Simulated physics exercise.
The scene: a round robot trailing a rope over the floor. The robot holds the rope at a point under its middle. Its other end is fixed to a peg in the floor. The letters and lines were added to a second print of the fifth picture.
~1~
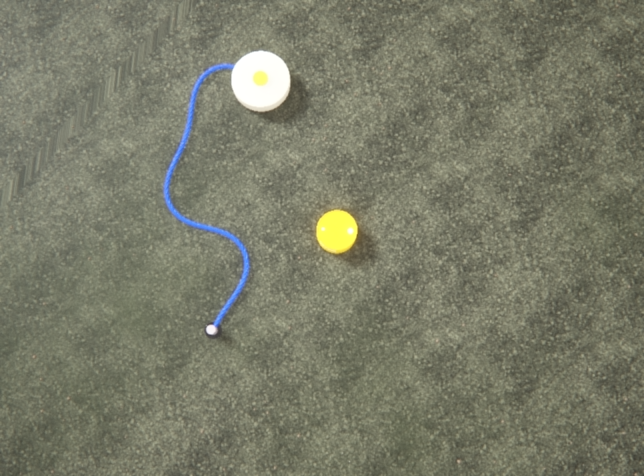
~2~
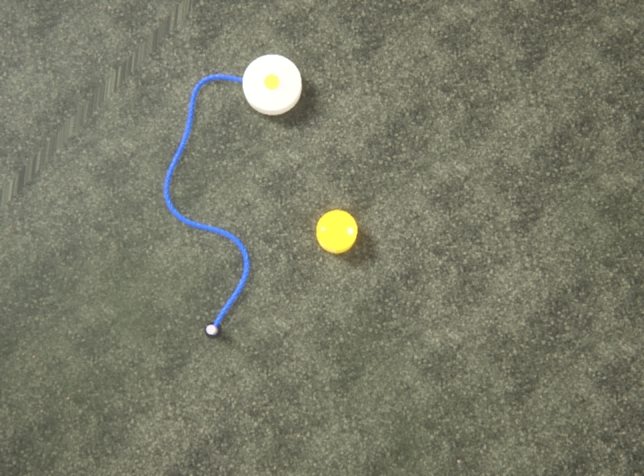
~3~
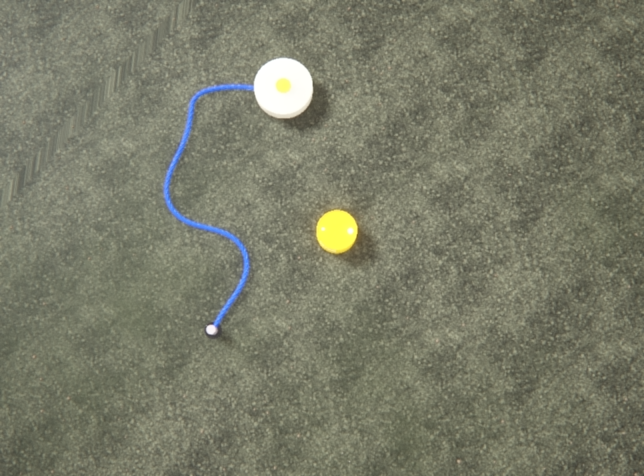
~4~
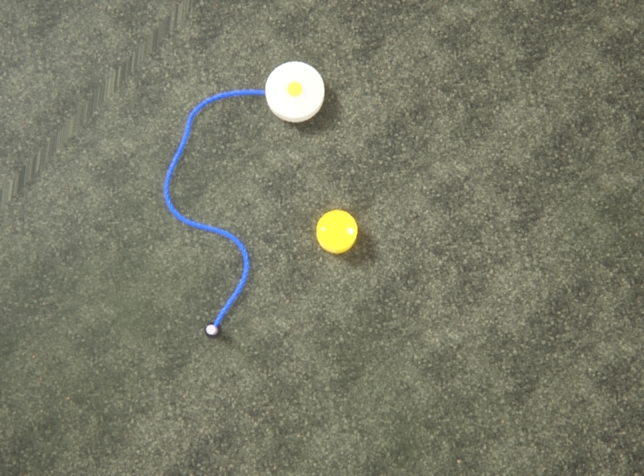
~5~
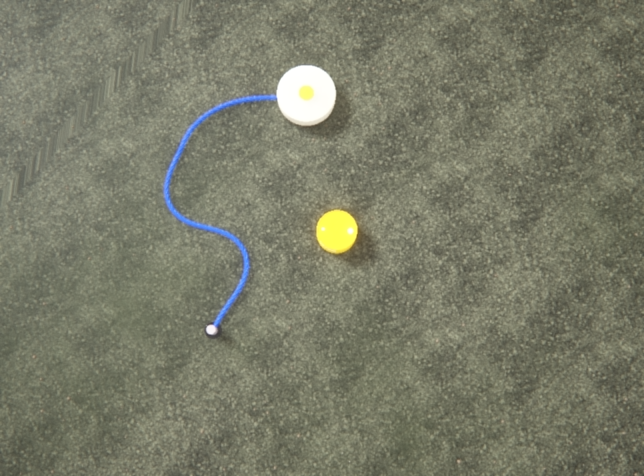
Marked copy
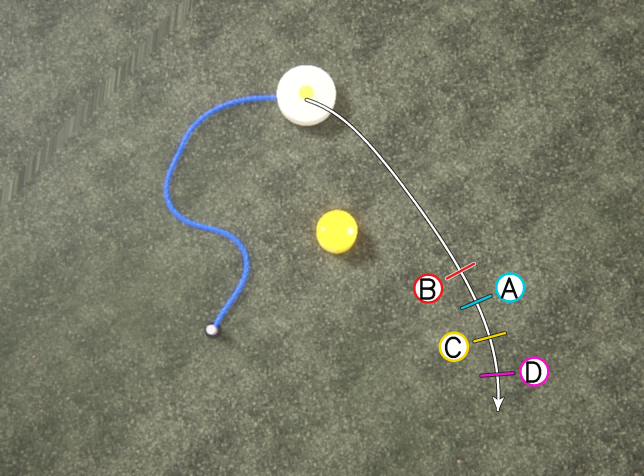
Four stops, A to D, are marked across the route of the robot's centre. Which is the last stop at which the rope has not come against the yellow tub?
It should halt at B.
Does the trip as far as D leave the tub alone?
No.
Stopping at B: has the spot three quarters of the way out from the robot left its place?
By then, no.
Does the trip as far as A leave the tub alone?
No.
On the copy, A at (476, 302); B at (461, 271); C at (490, 337); D at (497, 374); the route from (307, 100) via (437, 234) to (498, 410).
On B. First, robot (371, 143), middle of the rope (191, 185).
Then, robot (423, 210), middle of the rope (233, 184).
Finally, robot (462, 270), middle of the rope (278, 199); nothing has been touched.
By contrast, A brings the rope against the tub; C brings the rope against the tub; D brings the rope against the tub.
